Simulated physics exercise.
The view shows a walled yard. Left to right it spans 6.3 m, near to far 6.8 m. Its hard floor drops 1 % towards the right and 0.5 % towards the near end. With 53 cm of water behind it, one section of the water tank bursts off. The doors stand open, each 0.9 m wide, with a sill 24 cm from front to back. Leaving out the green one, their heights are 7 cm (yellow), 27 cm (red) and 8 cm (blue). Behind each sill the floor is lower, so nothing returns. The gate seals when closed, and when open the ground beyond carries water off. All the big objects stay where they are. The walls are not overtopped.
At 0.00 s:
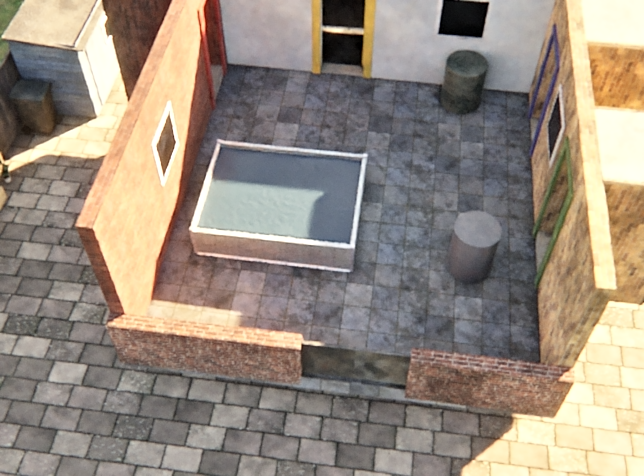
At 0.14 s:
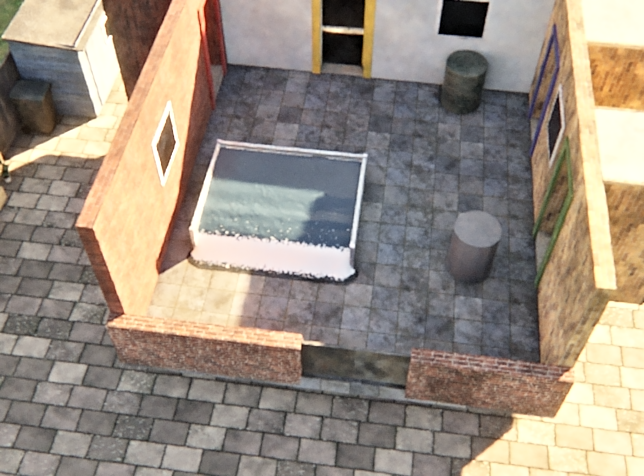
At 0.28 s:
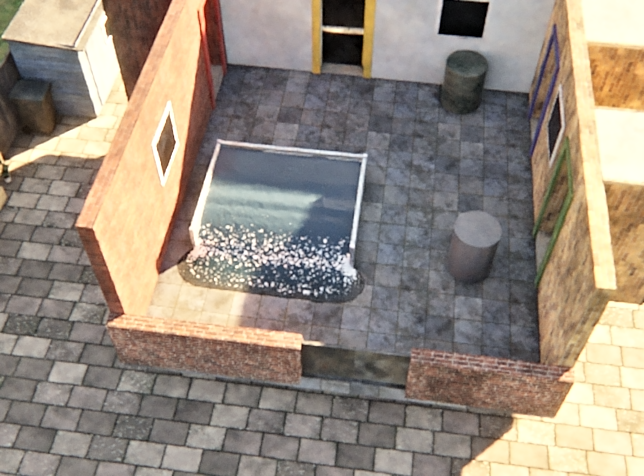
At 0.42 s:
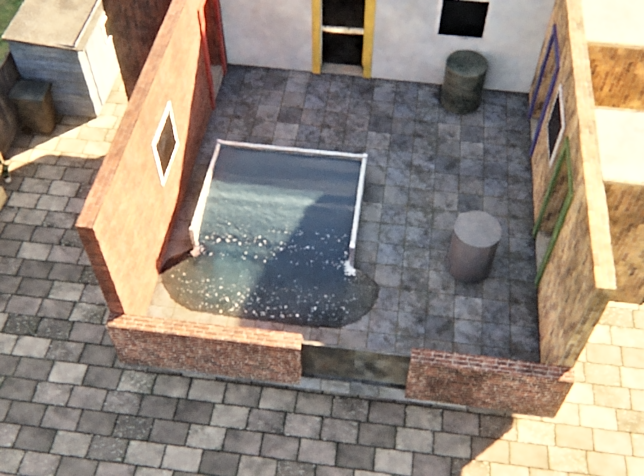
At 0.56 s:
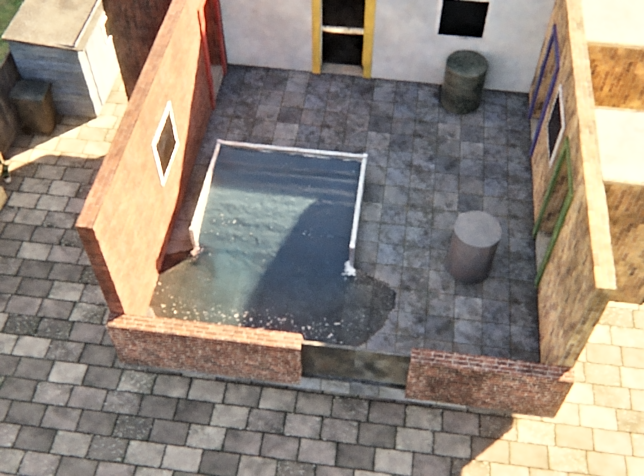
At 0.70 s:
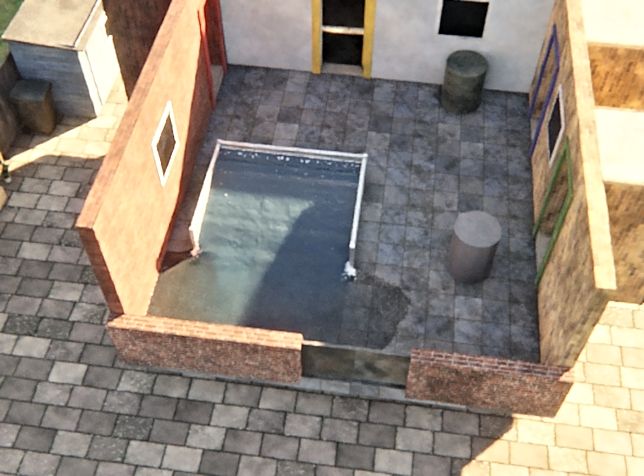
The video shows a walled yard with a rectangular water tank and two cylinders on paved ground; the tank's near side gives way, and foaming water pours out, spreading across the paving along the low brick wall.
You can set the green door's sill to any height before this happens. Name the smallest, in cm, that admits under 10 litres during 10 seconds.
At least 11.5 cm or so.
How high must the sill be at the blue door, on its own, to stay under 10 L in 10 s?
Roughly 9.0 cm at blue.
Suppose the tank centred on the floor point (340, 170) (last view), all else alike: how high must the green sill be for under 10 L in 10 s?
About 9.5 cm.
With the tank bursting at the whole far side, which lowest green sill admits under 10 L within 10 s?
Then roughly 10.0 cm.
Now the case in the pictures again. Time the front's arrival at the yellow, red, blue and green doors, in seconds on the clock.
Arrival: Yellow 5.5 s, red 3.8 s, blue 4.5 s, green 3.0 s.
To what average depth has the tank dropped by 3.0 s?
About 12 cm.
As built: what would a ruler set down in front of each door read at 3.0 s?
In cm: Yellow 0, red 0, blue 0, green 2.
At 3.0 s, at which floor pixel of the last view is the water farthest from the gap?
At about (531, 392).
After 1.4 s water covers 20 % of the floor, deepest (41 cm) near (253, 346); it has not reached the green door.
After 3.0 s water covers 35 % of the floor, deepest (34 cm) near (531, 392); it has not reached the green door.
After 10.0 s water covers 95 % of the floor, deepest (14 cm) near (531, 392); 8 cm at the green door, 0 litres in over its 24 cm sill.
At the green door as built, the water arrived by 3.1 s and peaked near 15 cm at 3.8 s.
With a sill of 10.5 cm, 15 litres would have come in within the 10 s; with 14 cm, 2 litres. So under 10 litres takes about 11.5 cm.
